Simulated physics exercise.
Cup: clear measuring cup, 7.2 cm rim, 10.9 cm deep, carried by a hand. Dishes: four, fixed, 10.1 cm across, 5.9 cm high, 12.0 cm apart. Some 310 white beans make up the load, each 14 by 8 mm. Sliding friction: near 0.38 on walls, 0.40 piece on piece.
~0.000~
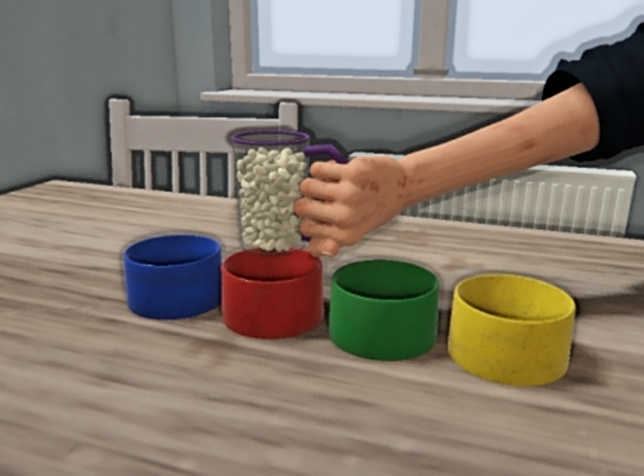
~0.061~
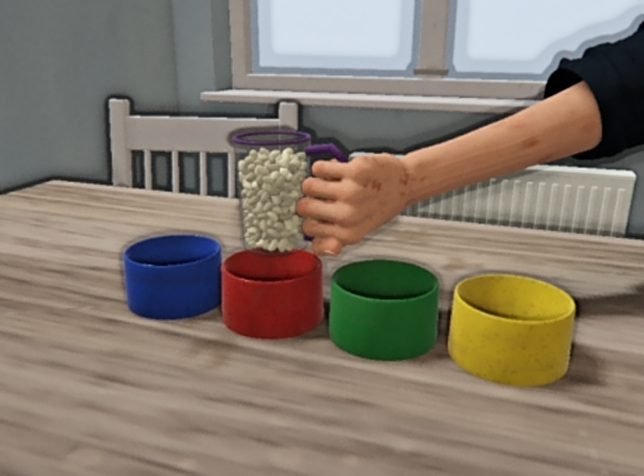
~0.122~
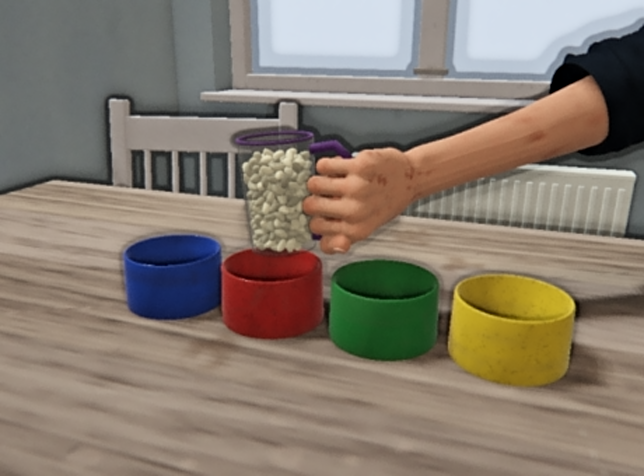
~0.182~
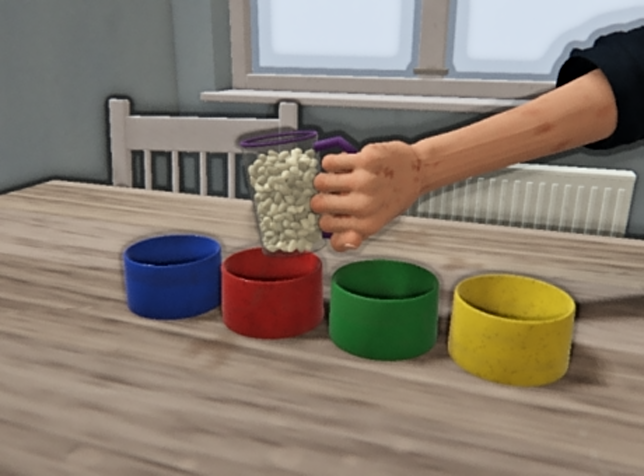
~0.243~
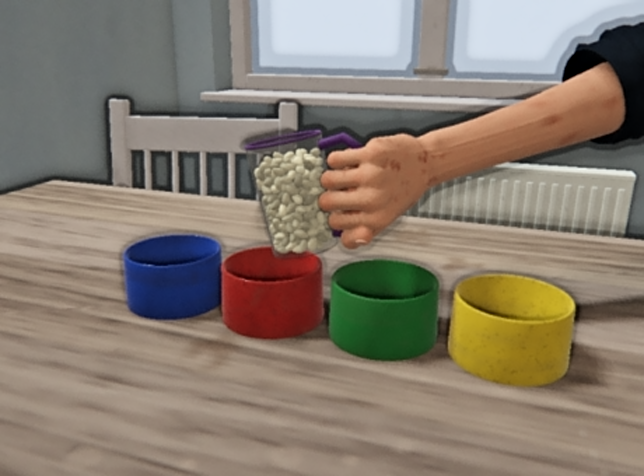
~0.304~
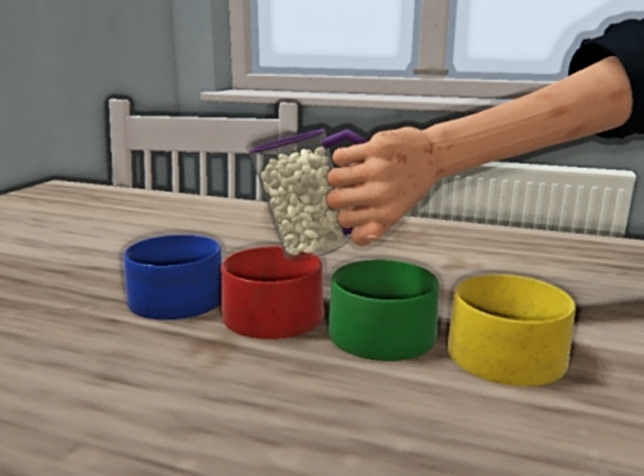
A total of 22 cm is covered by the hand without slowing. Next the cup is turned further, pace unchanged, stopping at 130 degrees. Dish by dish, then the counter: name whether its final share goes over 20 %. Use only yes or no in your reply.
Red: No; blue: No; green: Yes; yellow: No; counter: Yes.
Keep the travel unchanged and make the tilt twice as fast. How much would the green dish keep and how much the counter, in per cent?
Green: 70, counter: 20.
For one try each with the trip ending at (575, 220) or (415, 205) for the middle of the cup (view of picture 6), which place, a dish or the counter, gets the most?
Most lands at yellow on the first run and at green on the second.
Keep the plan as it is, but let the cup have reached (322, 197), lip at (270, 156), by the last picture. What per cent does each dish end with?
Red 0; blue 0; green 50; yellow 0.
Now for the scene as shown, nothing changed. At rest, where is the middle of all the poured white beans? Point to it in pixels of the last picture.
Somewhere near (404, 327) in the last picture.
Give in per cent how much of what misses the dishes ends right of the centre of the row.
Share on that side: Roughly 100 %.
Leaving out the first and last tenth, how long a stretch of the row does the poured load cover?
Length: Approx. 10 cm.
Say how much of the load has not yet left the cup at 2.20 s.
0 %.
After 1.09 s, tilt 69 degrees; cup holds 100 %.
After 1.61 s, tilt 104 degrees; cup holds 85 %, green 15 %.
Then, at 2.20 s, tilt 130 degrees; cup holds 0 %, green 55 %.
By 3.3 s all is still; red 0 %, blue 0 %, green 55 %, yellow 0 %, counter 45 %.
